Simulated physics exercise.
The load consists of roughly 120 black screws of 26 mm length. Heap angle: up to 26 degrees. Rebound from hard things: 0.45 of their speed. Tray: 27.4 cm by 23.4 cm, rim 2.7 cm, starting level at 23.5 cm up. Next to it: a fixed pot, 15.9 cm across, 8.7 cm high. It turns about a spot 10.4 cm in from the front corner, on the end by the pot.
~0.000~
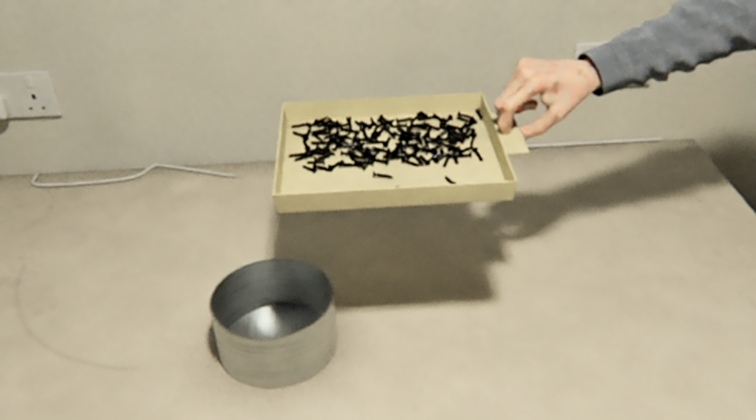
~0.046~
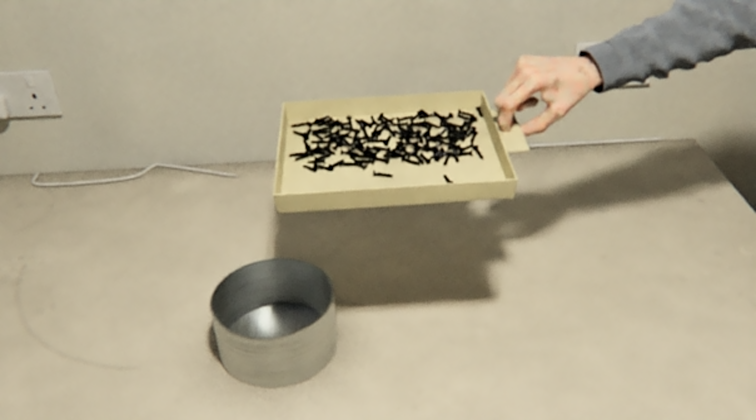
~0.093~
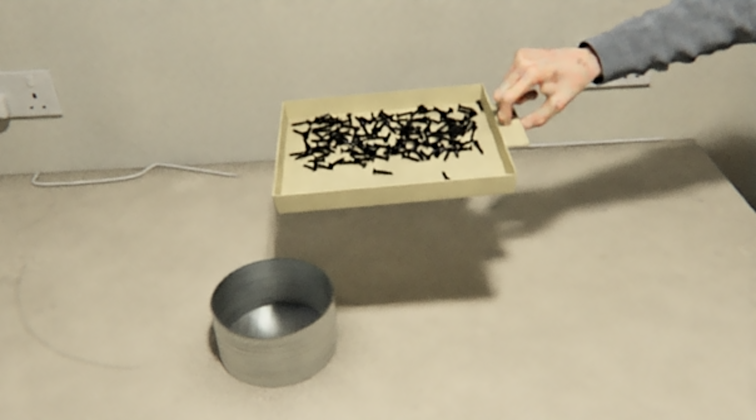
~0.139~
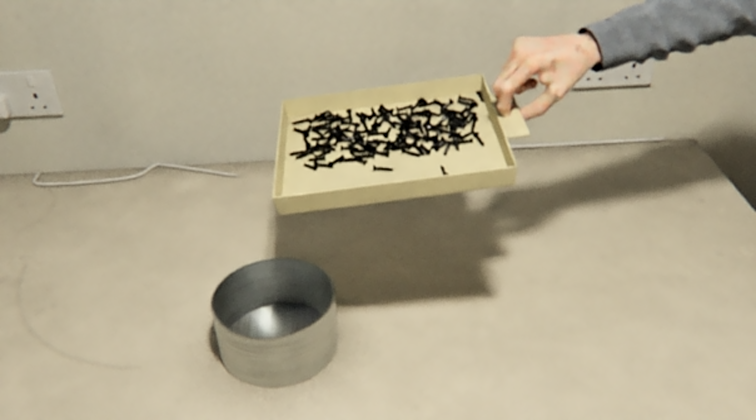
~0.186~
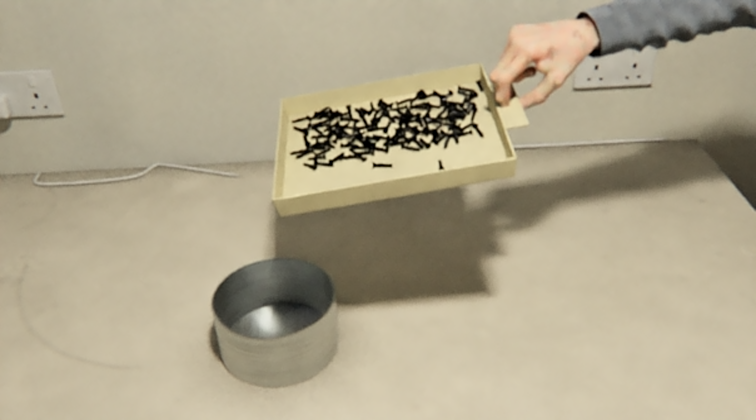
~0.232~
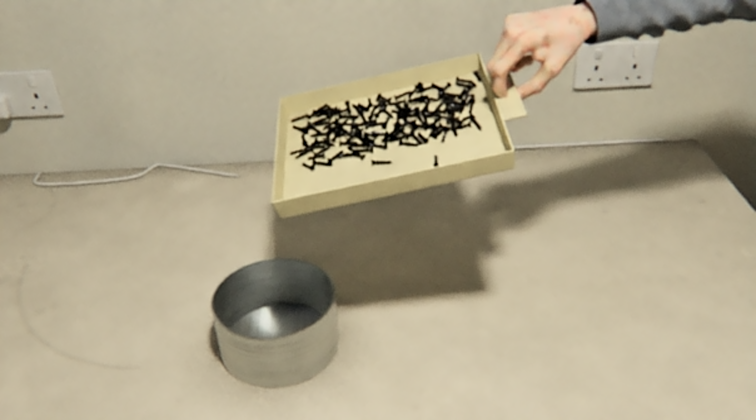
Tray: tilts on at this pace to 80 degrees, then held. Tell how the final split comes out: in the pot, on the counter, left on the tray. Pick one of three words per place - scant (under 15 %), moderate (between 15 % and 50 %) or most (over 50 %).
My call is pot: Moderate, counter: Scant, tray: Most.
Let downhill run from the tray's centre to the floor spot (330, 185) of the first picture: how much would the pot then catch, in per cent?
Near 75 percent, give or take.
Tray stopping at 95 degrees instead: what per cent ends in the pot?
85 percent.
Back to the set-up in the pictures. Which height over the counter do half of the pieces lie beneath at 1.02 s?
Around 24 cm up.
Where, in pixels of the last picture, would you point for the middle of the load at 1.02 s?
Estimated centre of load: Around (282, 180).
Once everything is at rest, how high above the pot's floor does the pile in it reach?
Height: Approx. 1.0 cm.
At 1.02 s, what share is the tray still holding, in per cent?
Around 90 percent of it.
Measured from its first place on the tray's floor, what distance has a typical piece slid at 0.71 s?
It has moved some 10 cm from its start.
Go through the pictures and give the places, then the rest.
Tray tilt 0 degrees, front corners at (276, 193) and (514, 180); middle of the pieces at (388, 141); pot at (272, 296), in the first picture.
Tray tilt 1 degrees, front corners at (276, 193) and (514, 178); middle of the pieces at (388, 140), in the second picture.
Tray tilt 2 degrees, front corners at (275, 194) and (514, 173); middle of the pieces at (388, 136), in the third picture.
Tray tilt 5 degrees, front corners at (275, 196) and (514, 165), lowest corner left front; middle of the pieces at (388, 132), in the fourth picture.
Tray tilt 9 degrees, front corners at (275, 198) and (513, 157), lowest corner left front; middle of the pieces at (388, 126), in the fifth picture.
Tray tilt 12 degrees, front corners at (275, 200) and (511, 150), lowest corner left front; middle of the pieces at (386, 122); pot at (273, 296). Its pace works out near 70 degrees a second, in the sixth picture.
Then, at 0.71 s, tilt 45 degrees; the tray holds 100 %, the pot 0 %.
After 1.02 s, tilt 66 degrees; the tray holds 90 %, the pot 0 %.
After 1.44 s, tilt 80 degrees; the tray holds 85 %, the pot 10 %.
At rest (2.6 s), pot 35 %, counter 5 %, tray 60 %.
